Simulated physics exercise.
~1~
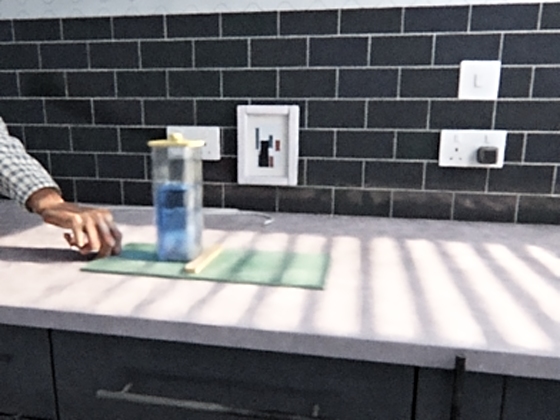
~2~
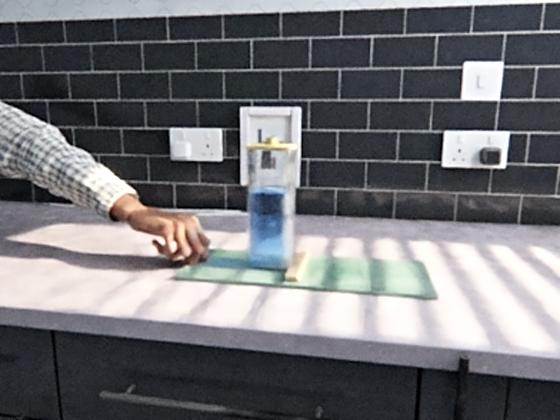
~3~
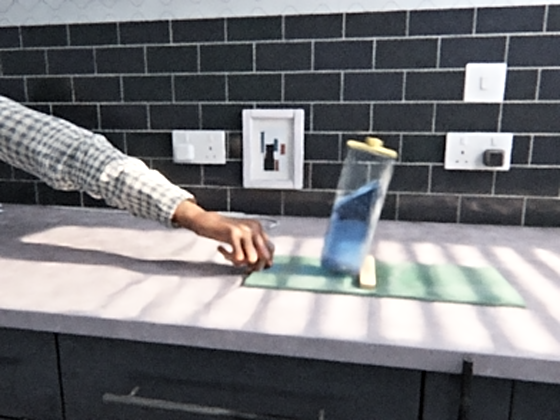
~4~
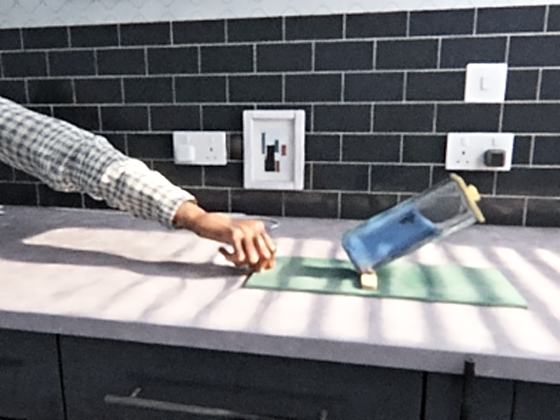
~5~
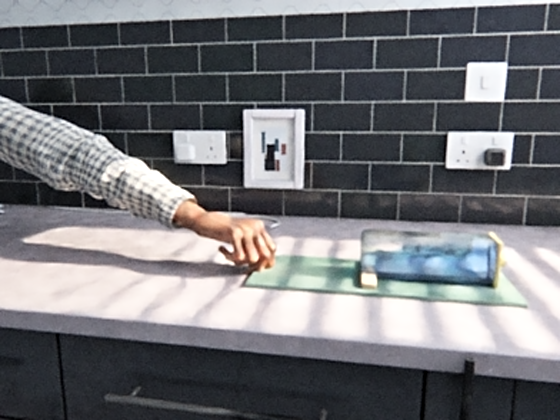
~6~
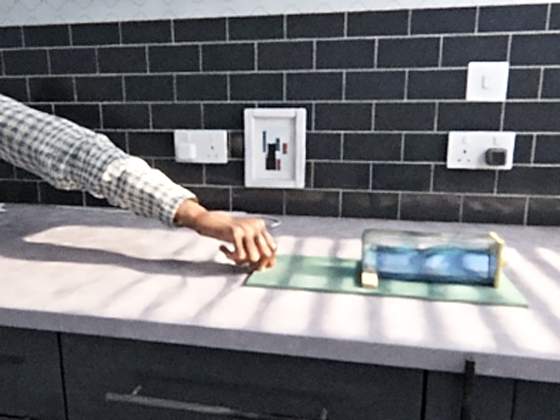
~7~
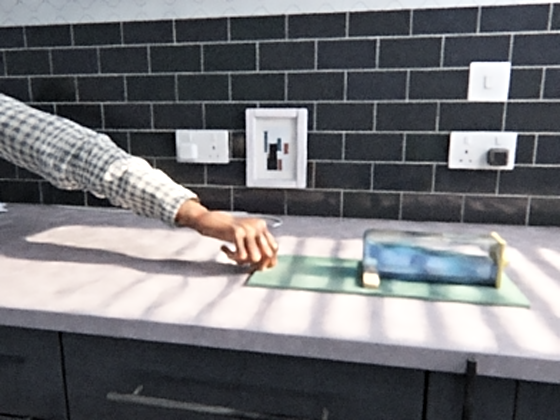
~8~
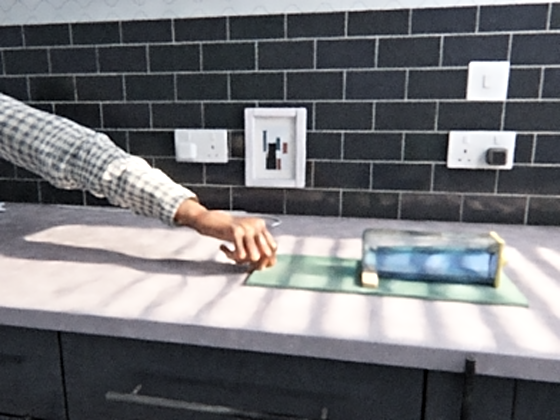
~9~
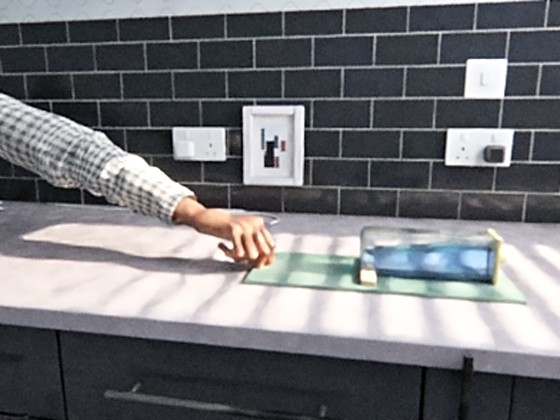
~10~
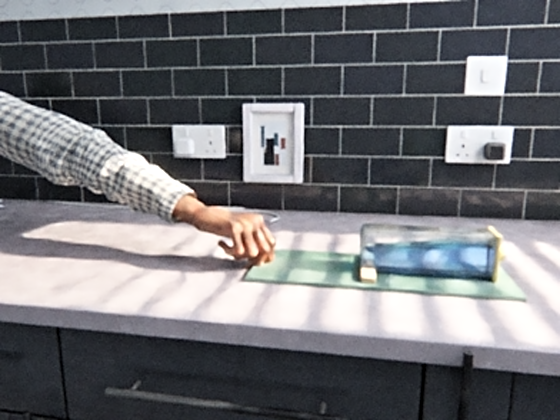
A hand in a checked sleeve slid a green board to the right along a kitchen counter, carrying an upright clear container of blue liquid, and when the board stopped, the container tipped over to the right and ended up lying on its side.
